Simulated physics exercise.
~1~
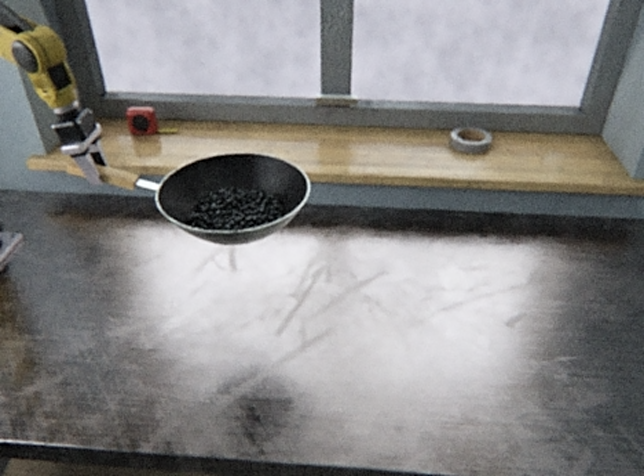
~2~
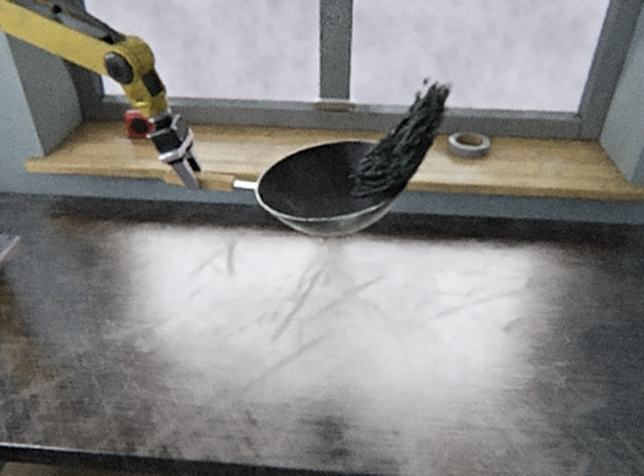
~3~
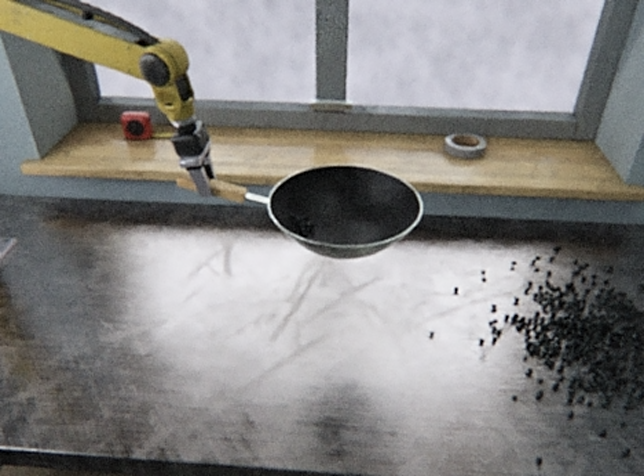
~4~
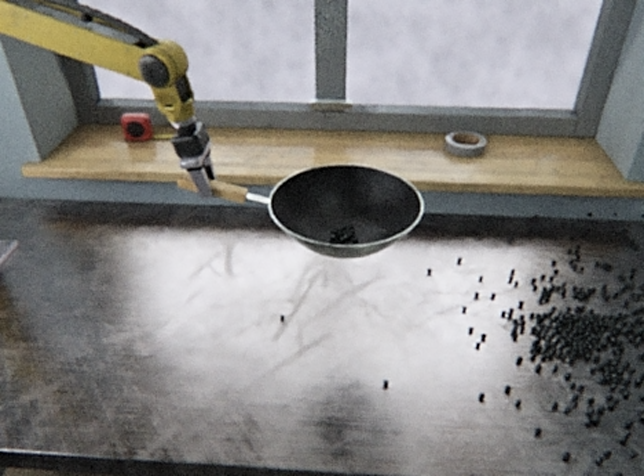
At first, a yellow robot arm holds a wok by its handle above a dark table, with a heap of small black beads inside, a window behind, and a red tape measure and a roll of tape on the wooden sill. The arm swings the wok to the right, and nearly all the beads fly up over its far right rim in a dense, slanting plume. The wok then levels and stops as the beads shower onto the right side of the table. They spread and scatter, a few straying toward the middle. Finally, the wok hangs still with only a small cluster left inside.
